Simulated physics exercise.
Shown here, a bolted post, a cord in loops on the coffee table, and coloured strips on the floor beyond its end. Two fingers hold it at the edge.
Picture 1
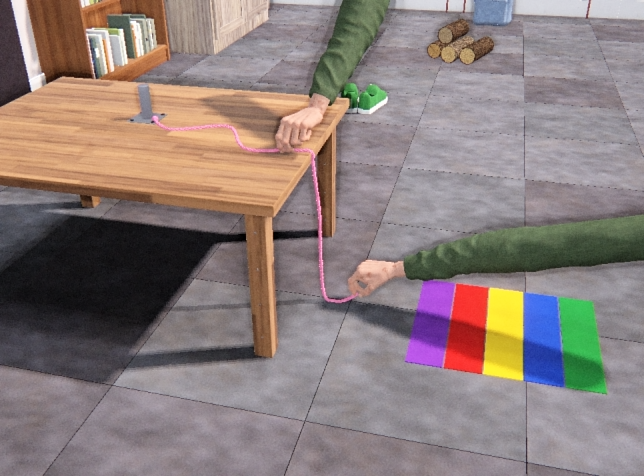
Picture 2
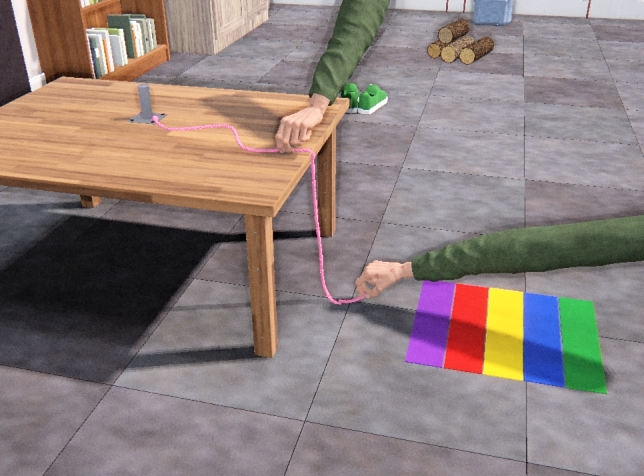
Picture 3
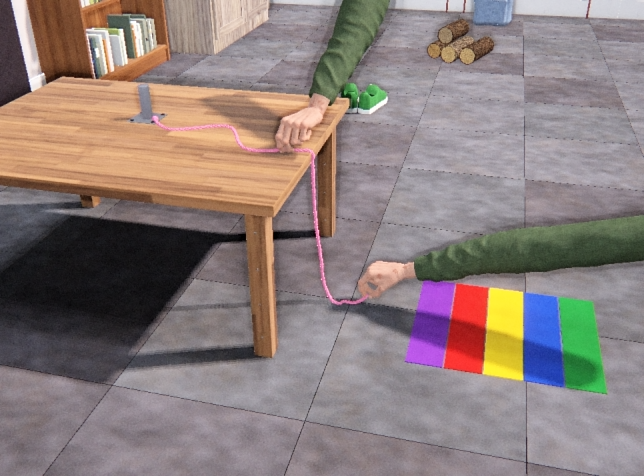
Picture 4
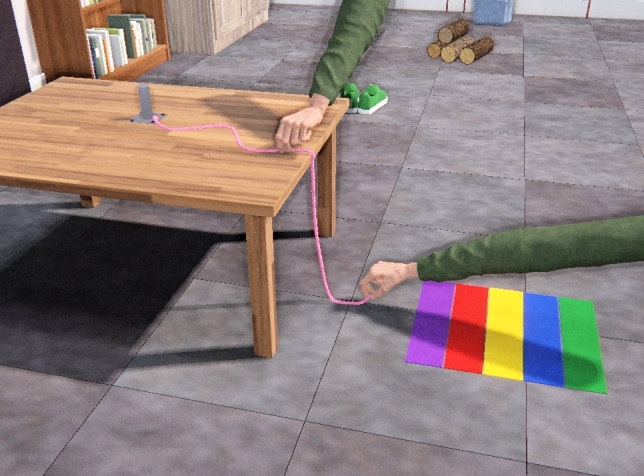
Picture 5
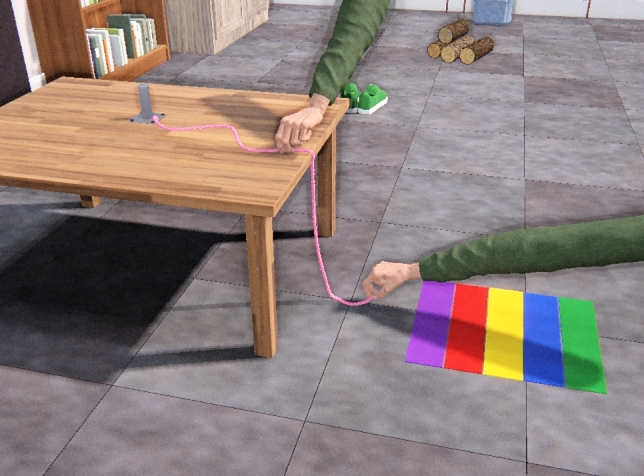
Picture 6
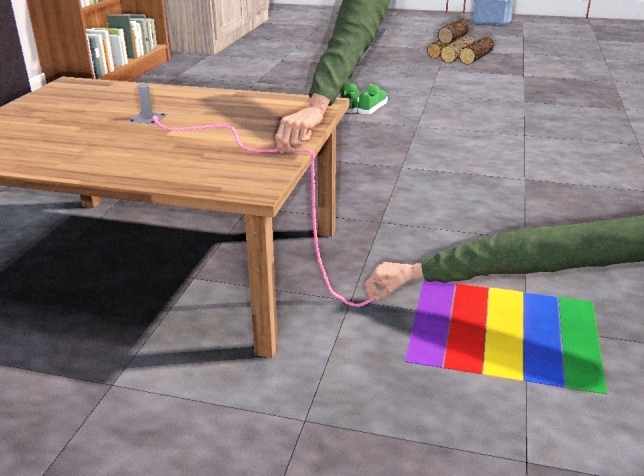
A hand in a green sleeve held a pink cord at the coffee table's edge, while another hand drew its hanging end slightly to the right, near the coloured strips on the floor.
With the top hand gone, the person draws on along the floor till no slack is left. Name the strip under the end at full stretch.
The end stops over the yellow strip.
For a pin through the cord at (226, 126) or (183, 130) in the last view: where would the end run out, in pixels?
Try by try, around (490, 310) and (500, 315).
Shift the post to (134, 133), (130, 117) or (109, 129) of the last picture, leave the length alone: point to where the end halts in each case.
Try by try, around (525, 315), (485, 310) and (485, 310).
A little later, end near (441, 305); over purple.
Next, end near (487, 312); over red.
When it is tight, end near (513, 315); over yellow. It gets as far as the yellow strip.
